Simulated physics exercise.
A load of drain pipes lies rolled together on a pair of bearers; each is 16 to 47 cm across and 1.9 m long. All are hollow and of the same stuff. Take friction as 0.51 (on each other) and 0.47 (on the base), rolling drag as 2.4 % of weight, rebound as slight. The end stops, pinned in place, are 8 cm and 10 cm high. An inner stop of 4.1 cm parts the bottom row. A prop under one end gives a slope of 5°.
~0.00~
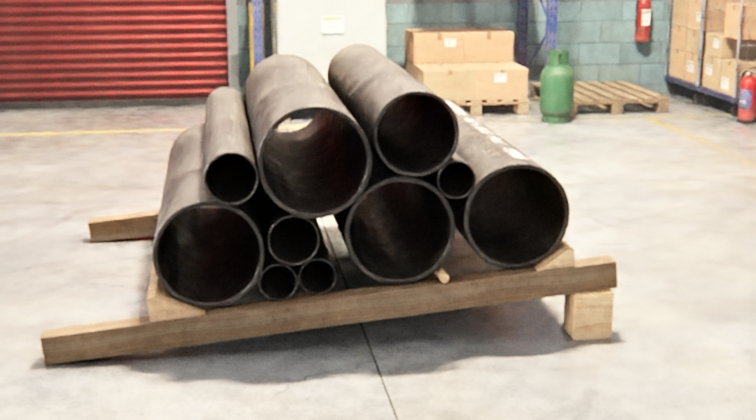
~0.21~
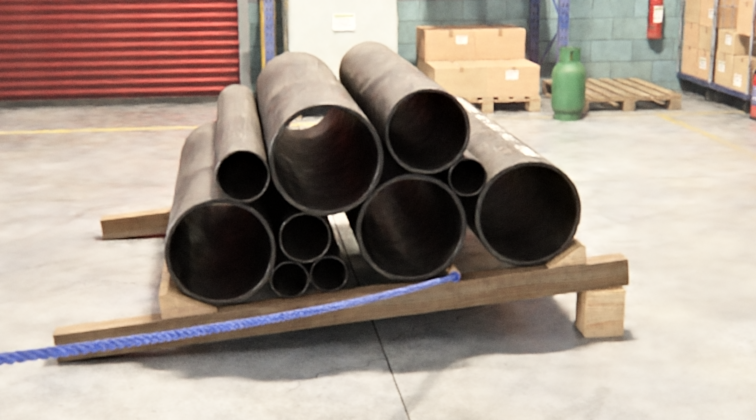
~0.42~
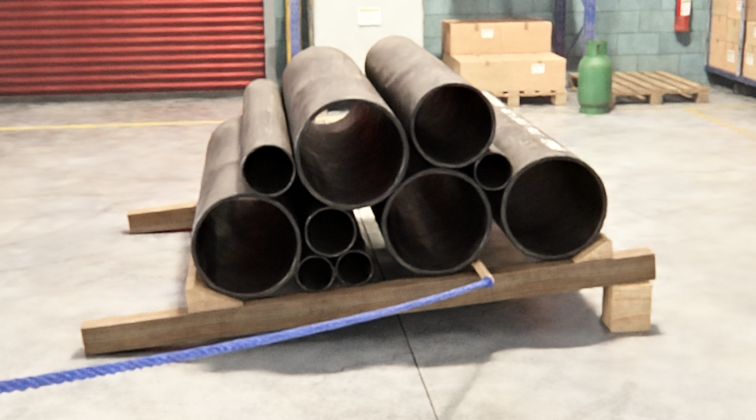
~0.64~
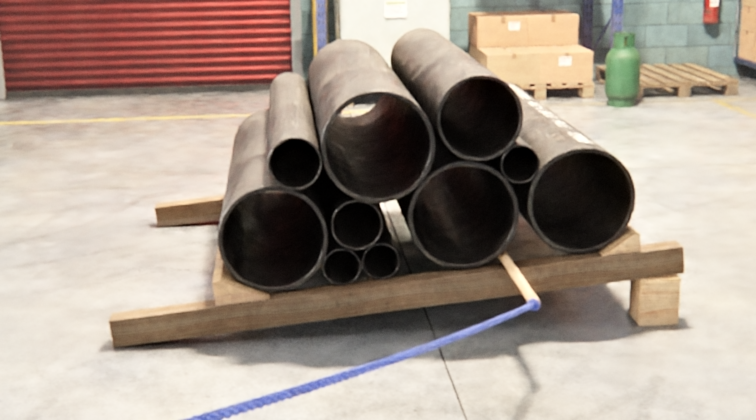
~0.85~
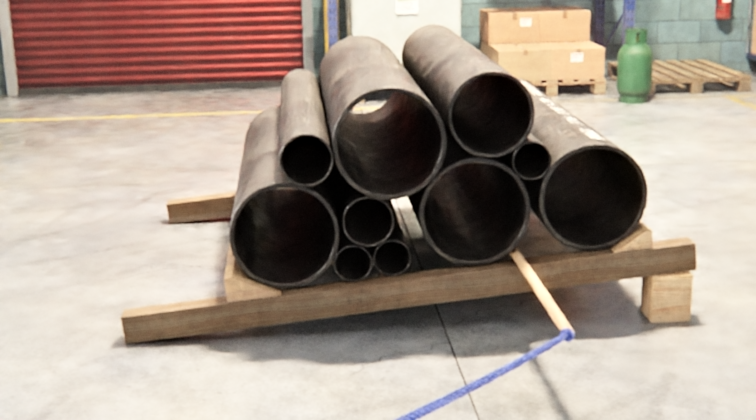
In a warehouse with a red roller shutter, cartons and a green gas cylinder behind, seen from the front and slightly above, the view drifts so the scene shifts rightward. Dark hollow pipes of mixed sizes lie stacked on a sloping wooden base, its right end propped up. A blue rope appears from the left and draws a thin wooden bar out from beneath the pipes, which stay still.
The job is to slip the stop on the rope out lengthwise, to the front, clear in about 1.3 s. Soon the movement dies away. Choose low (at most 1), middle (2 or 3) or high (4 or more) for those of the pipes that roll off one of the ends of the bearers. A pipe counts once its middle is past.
Low.
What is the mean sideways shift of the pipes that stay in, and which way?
Some 0 cm leftwards.
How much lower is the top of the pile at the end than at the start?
Some 0 cm lower.
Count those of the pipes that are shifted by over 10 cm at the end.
0 of them.
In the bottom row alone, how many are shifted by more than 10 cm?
The count is 0.
After 1.69 s, 0 now displaced over 10 cm; not one off the ends of the bearers.
After 1.84 s, 0 now displaced over 10 cm; not one off the ends of the bearers.
At rest by 2.1 s, 0 moved over 10 cm; not one off the ends of the bearers; top of the pile 1.1 m high, from 1.1 m.
